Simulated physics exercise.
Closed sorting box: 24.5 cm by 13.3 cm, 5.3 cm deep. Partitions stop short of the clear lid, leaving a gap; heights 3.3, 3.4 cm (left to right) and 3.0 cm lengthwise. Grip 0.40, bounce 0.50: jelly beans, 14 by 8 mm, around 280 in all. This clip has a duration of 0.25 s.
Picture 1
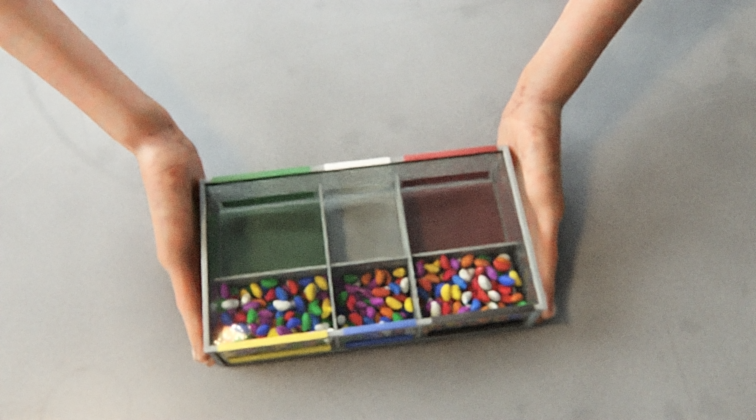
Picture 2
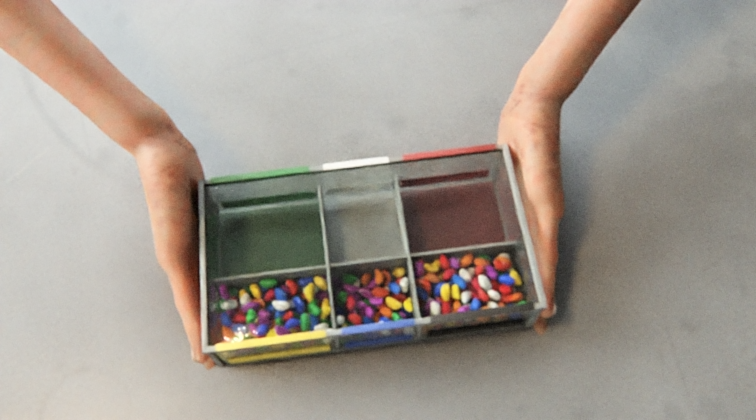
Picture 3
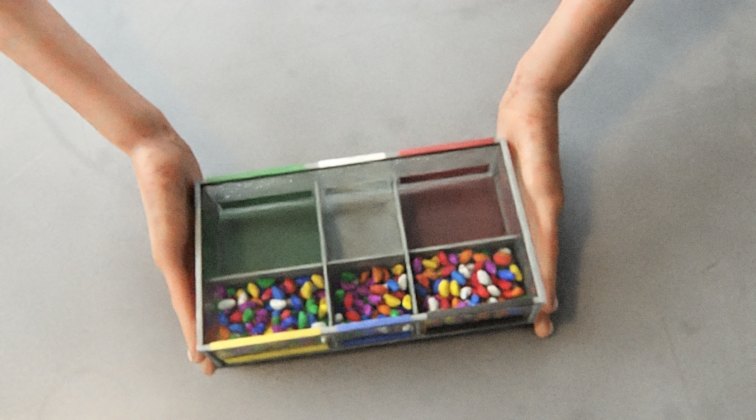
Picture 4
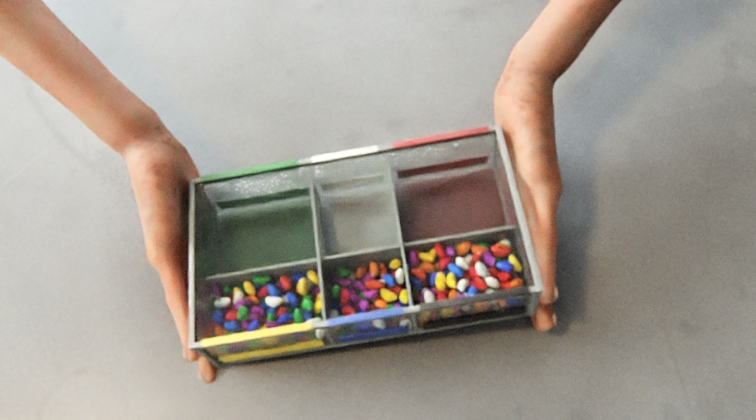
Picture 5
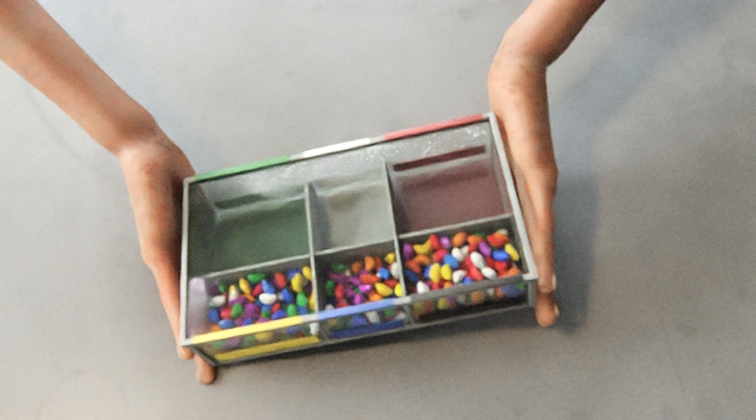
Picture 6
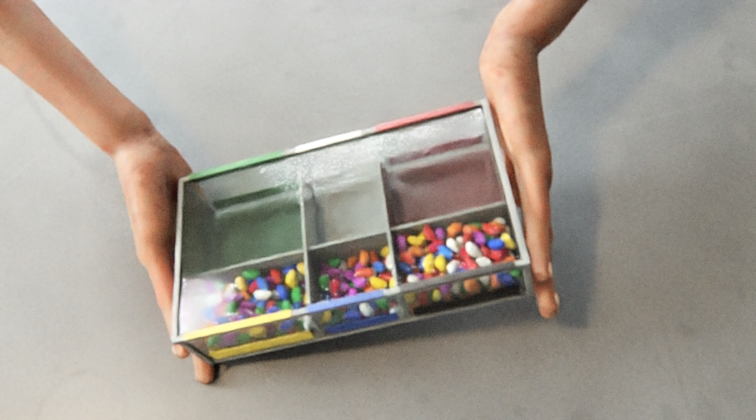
The clip shows two hands holding a clear-lidded, divided box with multicolored jelly beans in its three near compartments and the far ones empty; the hands gradually tilt the box, raising its right side as the beans stay clustered.
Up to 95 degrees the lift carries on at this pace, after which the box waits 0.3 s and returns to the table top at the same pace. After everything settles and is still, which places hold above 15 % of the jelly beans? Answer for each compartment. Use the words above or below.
Red: Below; blue: Below; green: Above; yellow: Above; white: Below; black: Below.
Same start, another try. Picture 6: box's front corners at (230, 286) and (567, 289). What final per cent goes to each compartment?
Result - red: 50 %; blue: 5 %; green: 0 %; yellow: 5 %; white: 0 %; black: 35 %.
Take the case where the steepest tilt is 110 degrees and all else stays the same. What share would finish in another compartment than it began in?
Roughly 65 %.
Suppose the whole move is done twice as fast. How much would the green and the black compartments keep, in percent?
I'd say green 55 percent, black 5 percent.
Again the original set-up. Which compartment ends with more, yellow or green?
The larger amount is in the green one.
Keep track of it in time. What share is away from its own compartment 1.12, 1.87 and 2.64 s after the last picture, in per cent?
Taking the three times in turn, it reads 45, 55 and 55.
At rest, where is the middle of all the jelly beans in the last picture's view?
(253, 274).
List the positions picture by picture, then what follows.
Box tilt 0 degrees, front corners at (210, 347) and (540, 305); blue 20 %, yellow 40 %, black 45 %, in the first picture.
Box tilt 1 degrees, front corners at (208, 347) and (540, 304), in the second picture.
Box tilt 4 degrees, front corners at (204, 346) and (540, 298), lowest corner left back, in the third picture.
Box tilt 8 degrees, front corners at (196, 343) and (536, 287), lowest corner left back, in the fourth picture.
Box tilt 12 degrees, front corners at (187, 341) and (531, 275), lowest corner left back, in the fifth picture.
Box tilt 16 degrees, front corners at (179, 337) and (523, 261), lowest corner left back; blue 20 %, yellow 40 %, black 45 %, in the sixth picture.
Then, 1.12 s after the last picture, tilt 95 degrees; blue 10 %, green 35 %, yellow 35 %, white 5 %, black 15 %.
Then, 1.87 s after the last picture, tilt 49 degrees; blue 5 %, green 55 %, yellow 30 %, black 5 %.
Then, 2.64 s after the last picture, tilt 0 degrees; blue 5 %, green 55 %, yellow 30 %, black 5 %.
In the end, red 0 %, blue 5 %, green 55 %, yellow 30 %, white 0 %, black 5 %.
